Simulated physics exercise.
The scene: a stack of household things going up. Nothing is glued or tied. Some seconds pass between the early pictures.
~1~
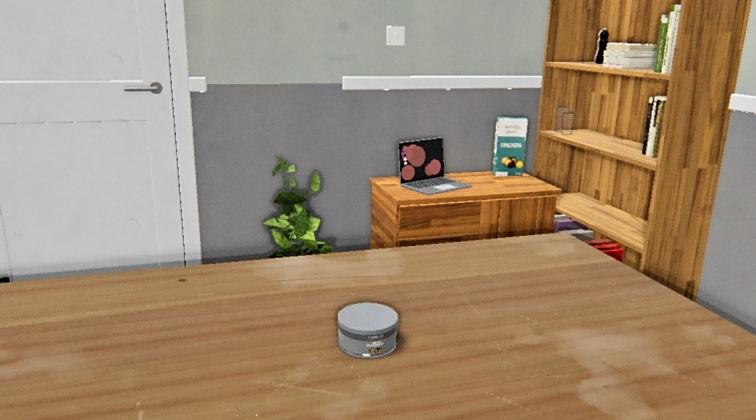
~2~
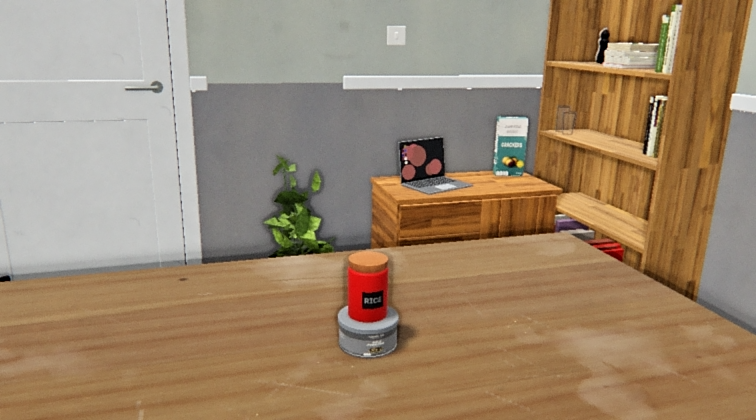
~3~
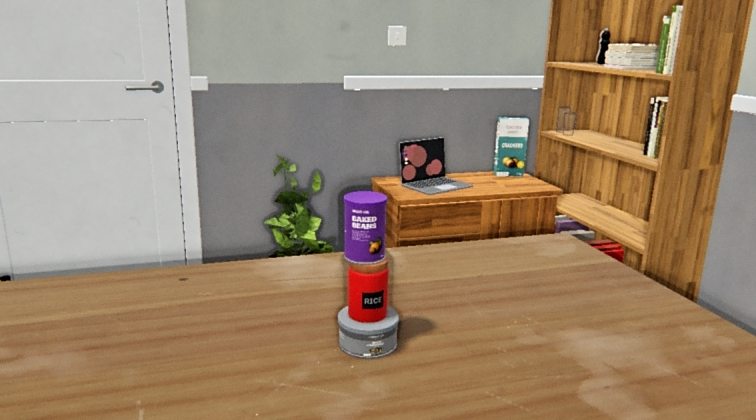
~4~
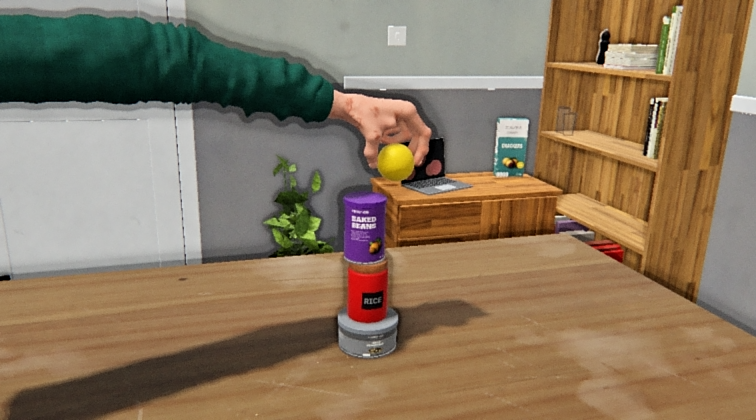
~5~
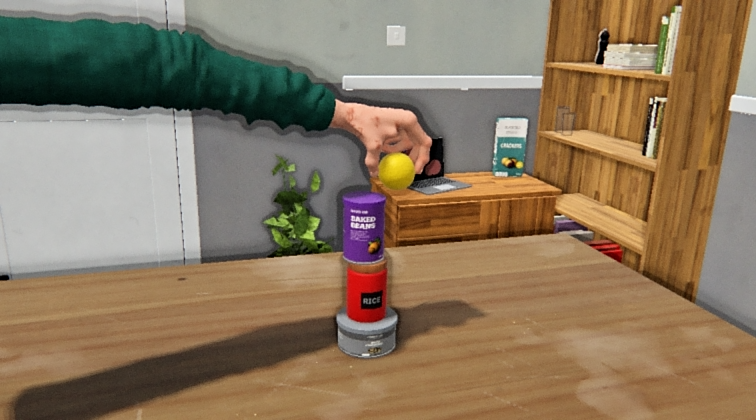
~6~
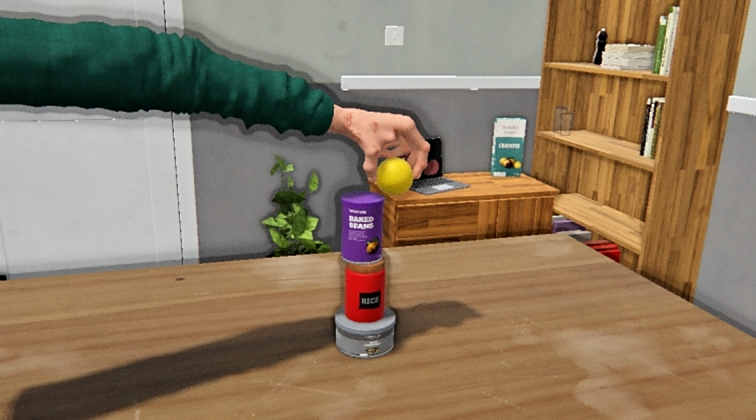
A hand lowers a yellow lemon slightly above a stacked tub, red jar and purple tin.
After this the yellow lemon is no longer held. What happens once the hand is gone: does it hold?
It gives way.
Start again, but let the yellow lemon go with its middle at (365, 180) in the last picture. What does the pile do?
Then it stays up.
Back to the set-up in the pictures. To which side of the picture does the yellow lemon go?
It goes to the right.
Then, 0.30 s on from there, yellow lemon now fallen.
Then, 0.40 s on from there, things are still on the move.
Then, 0.60 s on from there, as before.
In the end, fallen, yellow lemon; the other 3 unmoved. At the end, from the last picture's camera, yellow lemon near (435, 317). The pile loses its balance.
